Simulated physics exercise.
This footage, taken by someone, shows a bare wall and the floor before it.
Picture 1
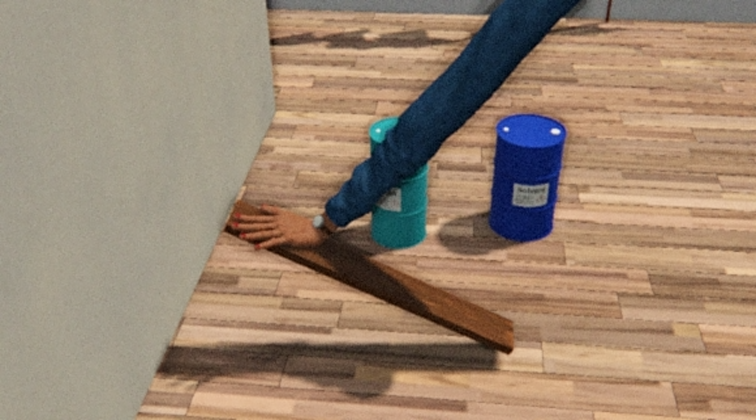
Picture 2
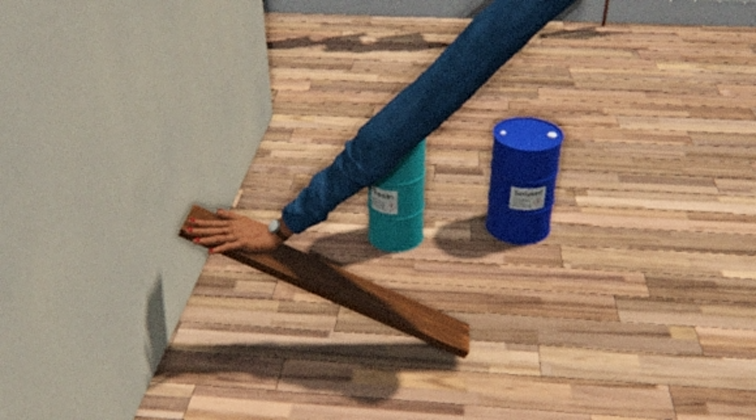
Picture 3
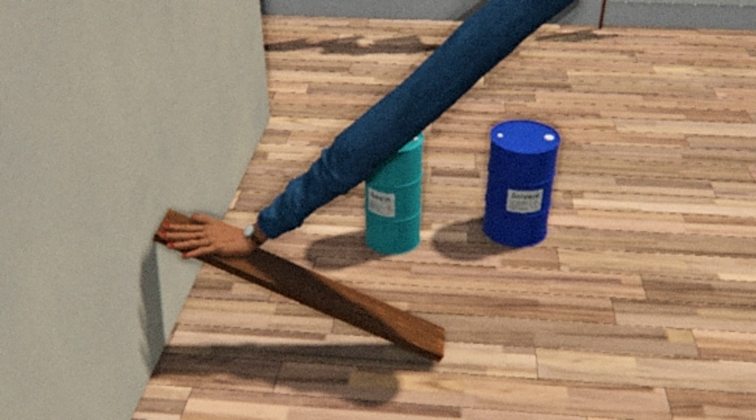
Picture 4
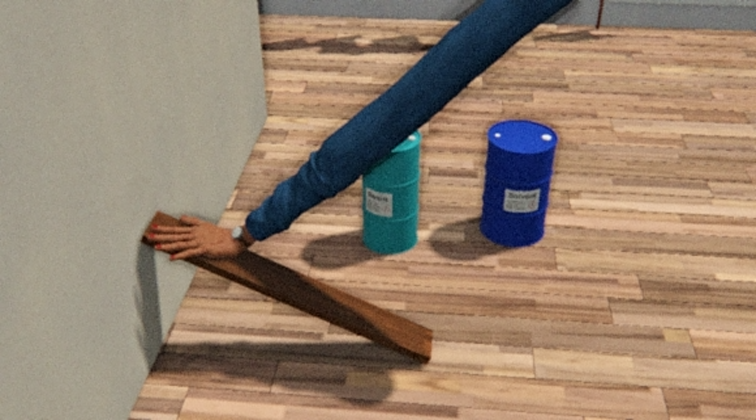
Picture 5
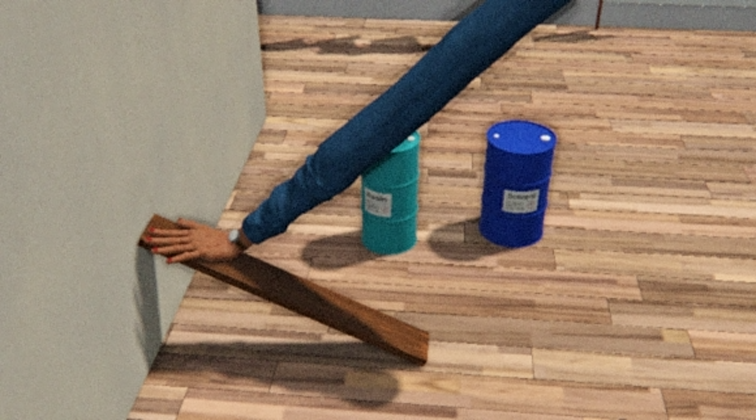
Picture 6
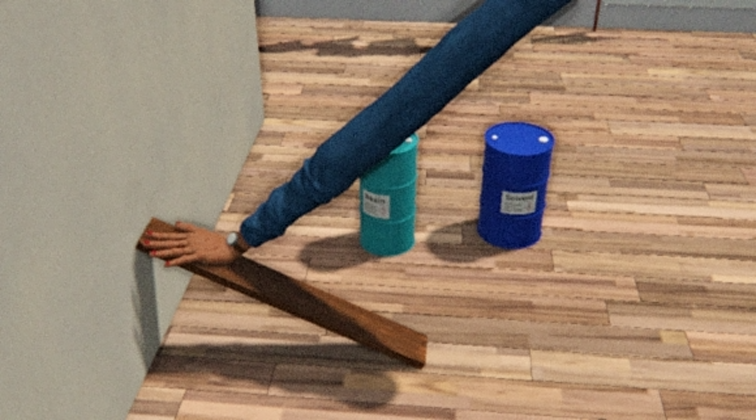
The clip opens with a hand in a blue sleeve gripping the upper end of a brown plank beside a bare wall, with turquoise and blue drums standing on the wooden floor. The hand moves the plank left until it leans on the wall, then stays on it with barely any further movement.
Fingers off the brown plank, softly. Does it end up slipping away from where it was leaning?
I expect it to go down.
Then, 0.30 s past the last view, brown plank sunk by 10° near (299, 315).
Then, 0.40 s past the last view, brown plank sunk by 26° near (307, 346).
Then, 0.50 s past the last view, brown plank sunk by 27° near (307, 337).
Finally, moved from the start, brown plank; the other 2 still in place. Final places as the last picture's camera would see them, brown plank near (308, 344). The plank slides down.
